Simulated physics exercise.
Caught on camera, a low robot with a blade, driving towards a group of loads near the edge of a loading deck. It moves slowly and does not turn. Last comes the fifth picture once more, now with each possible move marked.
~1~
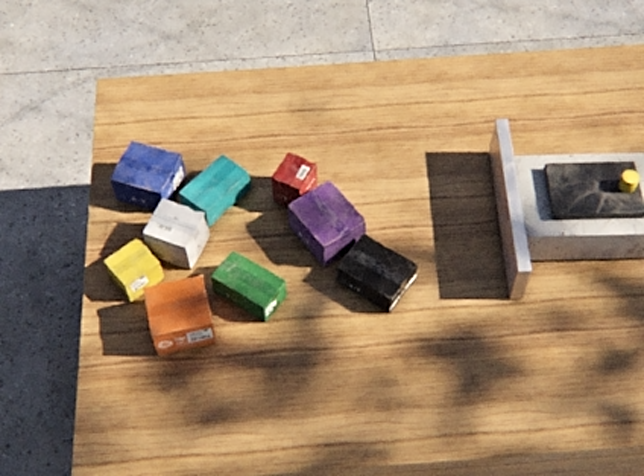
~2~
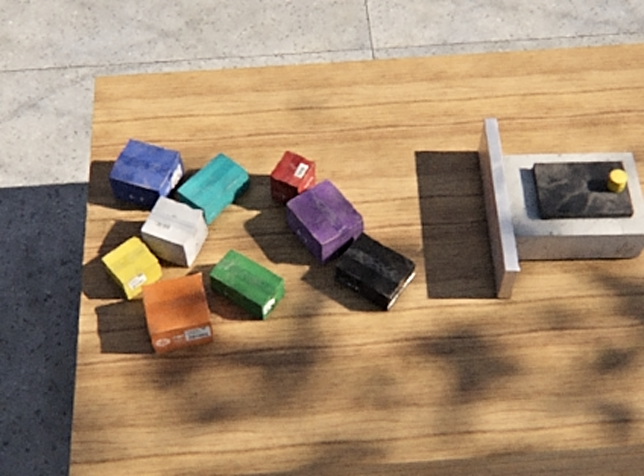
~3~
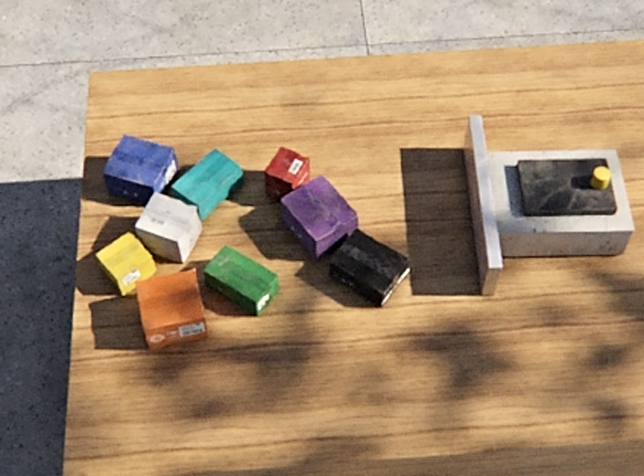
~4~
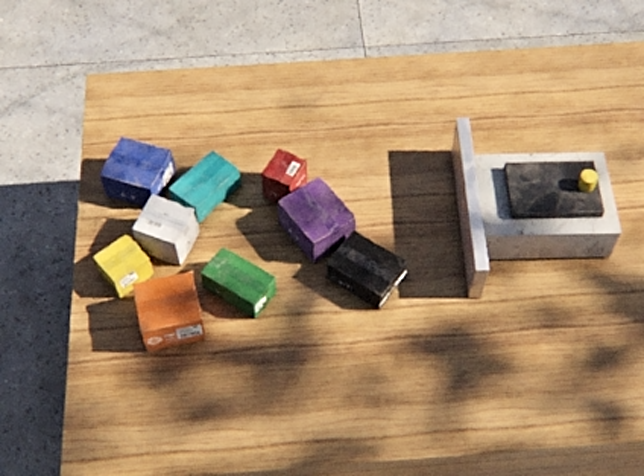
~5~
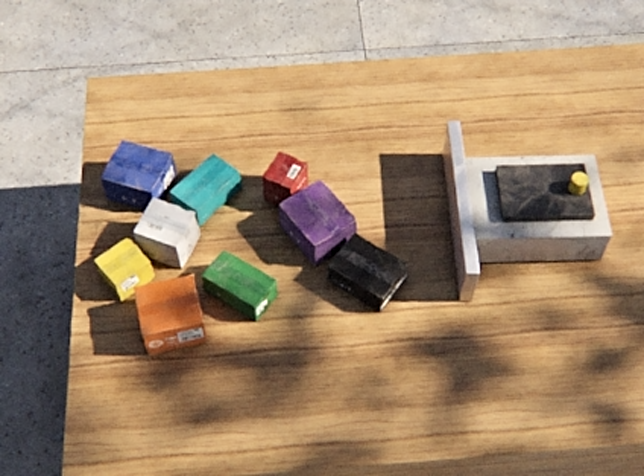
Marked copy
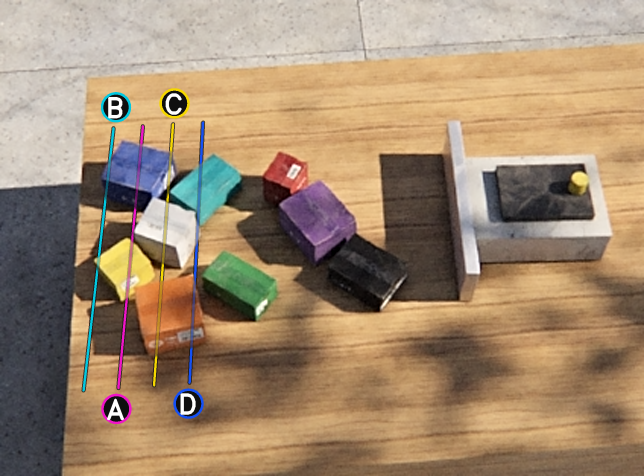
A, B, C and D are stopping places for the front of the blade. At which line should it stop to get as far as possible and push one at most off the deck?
Up to line D.
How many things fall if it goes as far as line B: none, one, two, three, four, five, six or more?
By then, six or more.
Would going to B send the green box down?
Yes.
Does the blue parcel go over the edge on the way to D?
By then, no.
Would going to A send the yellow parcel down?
Yes.
On the marked copy, A at (132, 246); B at (100, 249); C at (164, 244); D at (197, 242).
Following D. Soon after the start, robot (442, 198); black parcel (328, 280); yellow parcel (125, 270).
Later, robot (347, 205); orange parcel (153, 320); white parcel (161, 226).
In the end, robot (273, 210); yellow parcel (81, 274); blue parcel (101, 169); none fallen.
As for the rest, A drops four; B drops seven; C drops two.
